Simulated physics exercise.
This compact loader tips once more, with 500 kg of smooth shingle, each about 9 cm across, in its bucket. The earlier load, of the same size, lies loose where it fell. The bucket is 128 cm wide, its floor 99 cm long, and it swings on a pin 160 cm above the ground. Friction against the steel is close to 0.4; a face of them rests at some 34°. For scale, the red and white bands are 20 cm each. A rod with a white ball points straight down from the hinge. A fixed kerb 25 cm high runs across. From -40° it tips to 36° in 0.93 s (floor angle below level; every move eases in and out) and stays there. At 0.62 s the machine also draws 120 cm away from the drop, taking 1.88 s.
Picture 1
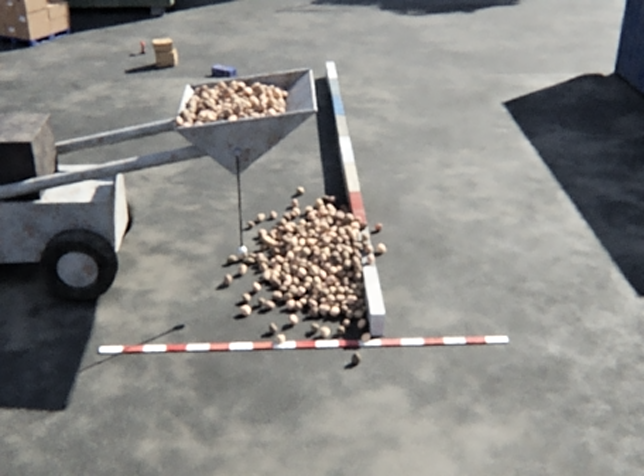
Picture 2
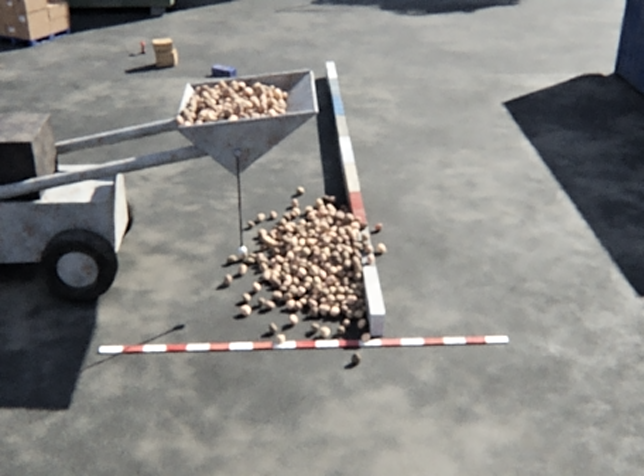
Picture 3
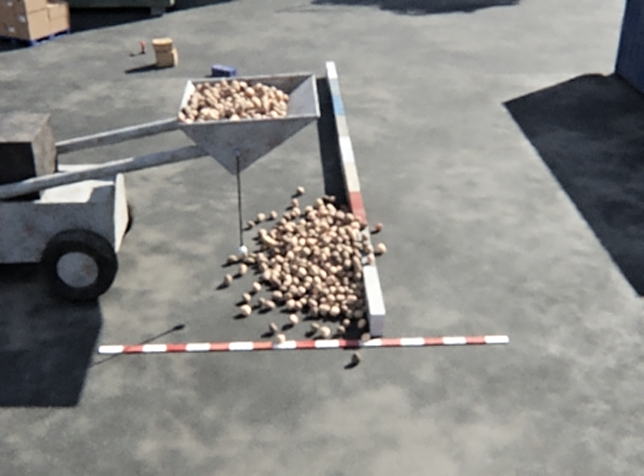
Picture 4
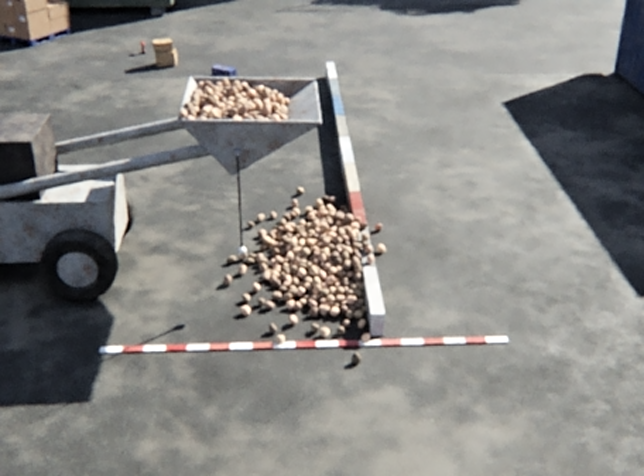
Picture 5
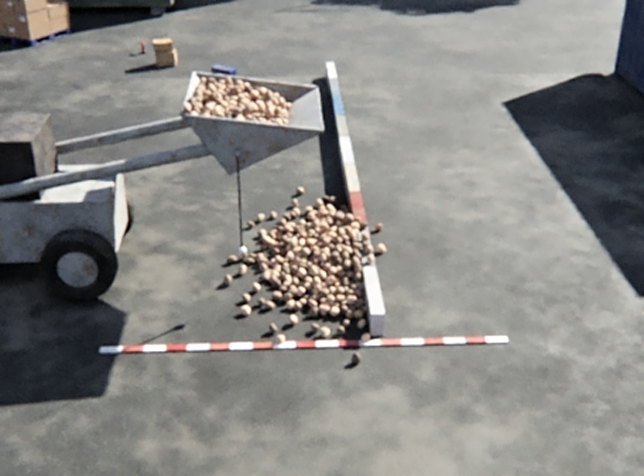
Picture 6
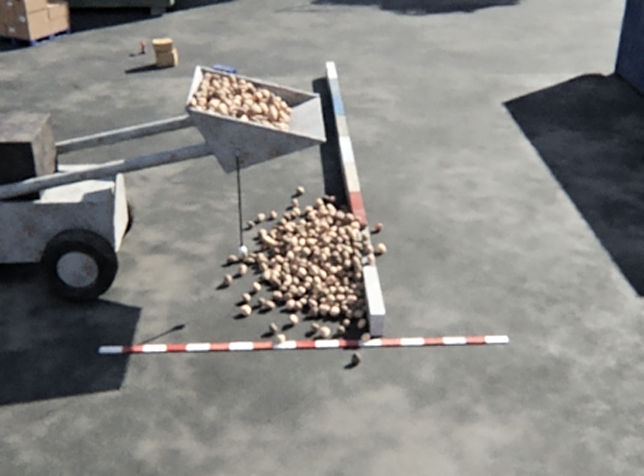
Loader bucket full of pale rounded stones slowly tilting forward to the right above a motionless heap beside a low kerb.
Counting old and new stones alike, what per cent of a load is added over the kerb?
Some 5 per cent is added.
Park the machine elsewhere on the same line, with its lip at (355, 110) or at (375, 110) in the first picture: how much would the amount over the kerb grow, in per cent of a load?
Near 35 per cent from the first place, 60 from the second.
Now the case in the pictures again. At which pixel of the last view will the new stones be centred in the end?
Near (305, 250).
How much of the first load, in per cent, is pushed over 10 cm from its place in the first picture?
About 20 per cent.
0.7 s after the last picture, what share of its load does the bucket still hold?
Roughly 65 per cent is still inside.
Then, 0.4 s after the last picture the floor is at 24°; in per cent of one load, 100 in the bucket, 100 on this side of the kerb; the foremost stones are at (369, 239).
Then, 0.7 s after the last picture the floor is at 36°; in per cent of one load, 65 in the bucket, 134 on this side of the kerb; the foremost stones are at (369, 239).
Then, 2.6 s after the last picture the floor is at 36°; in per cent of one load, 0 in the bucket, 195 on this side of the kerb, 5 over the kerb; the foremost stones are at (500, 258).
Then, 5.4 s after the last picture the floor is at 36°; in per cent of one load, 0 in the bucket, 195 on this side of the kerb, 5 over the kerb; the foremost stones are at (500, 258). Net gain over the kerb, 5.
